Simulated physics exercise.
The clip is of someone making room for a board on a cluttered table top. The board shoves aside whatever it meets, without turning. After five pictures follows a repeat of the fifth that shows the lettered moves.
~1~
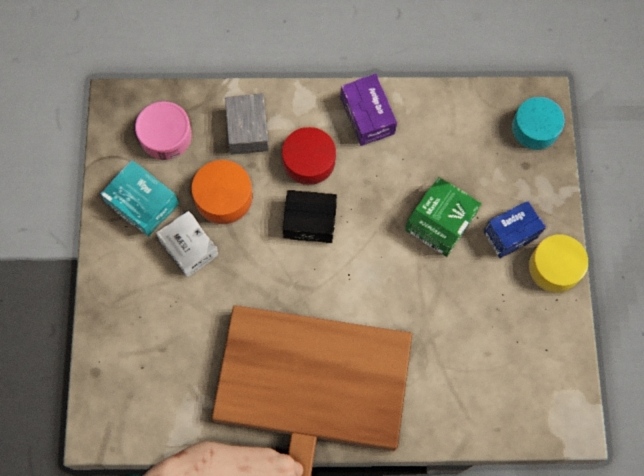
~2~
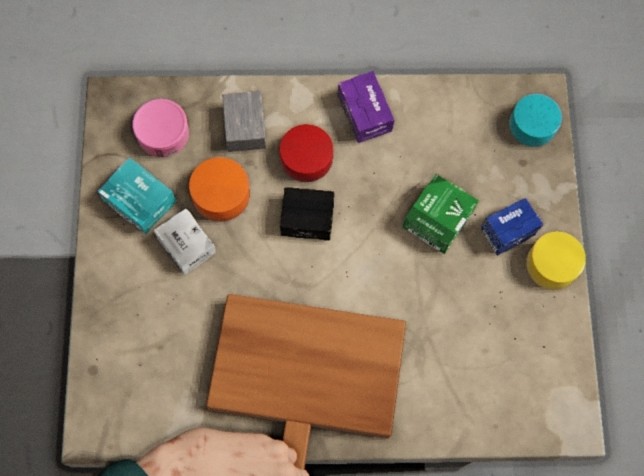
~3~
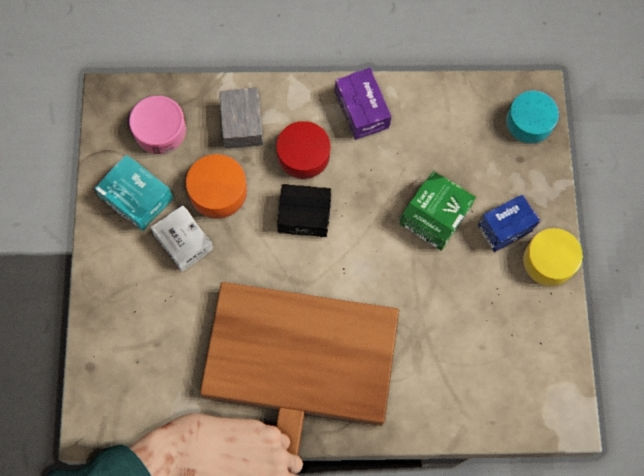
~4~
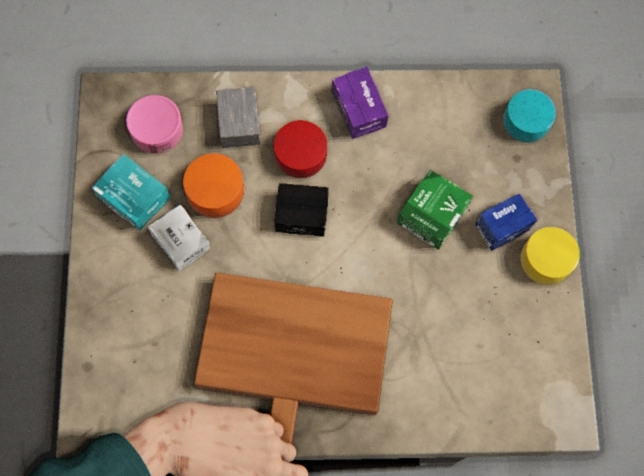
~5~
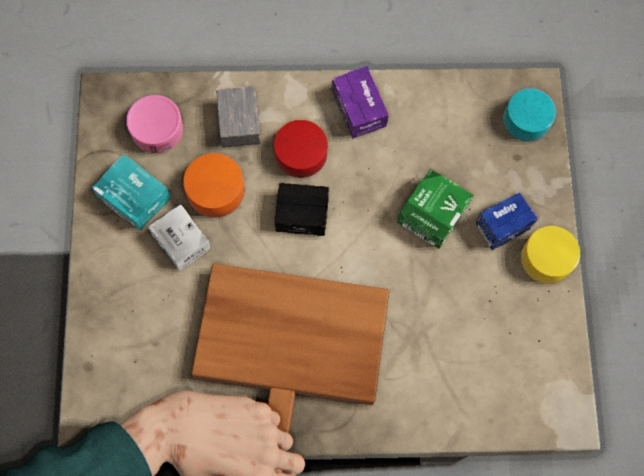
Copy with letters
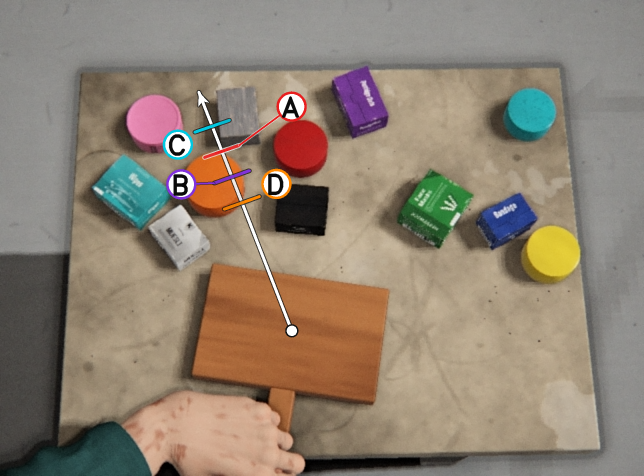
A wooden board with a handle, held by a hand at the bottom, slid slowly a short way up and slightly left across the table, while the coloured tins and small boxes above it stayed put.
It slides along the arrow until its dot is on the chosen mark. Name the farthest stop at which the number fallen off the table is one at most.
As far as mark B.
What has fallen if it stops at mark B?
The turquoise box.
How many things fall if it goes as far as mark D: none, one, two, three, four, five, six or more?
The count is none.
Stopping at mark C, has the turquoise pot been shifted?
No.
On the marked copy, A at (222, 151); B at (232, 177); C at (212, 127); D at (242, 203); the arrow from (292, 331) to (199, 92); the white dot at (292, 331).
Taking B. A third of the way, board (270, 277); turquoise box (117, 187); white box (165, 220).
Two thirds of the way, board (248, 221); turquoise box (87, 178); grey block (253, 93).
When it is over, board (232, 181); turquoise box over the edge; grey block (261, 70); one fallen.
As for the rest, A drops three; C drops four; D is within the limit but short.
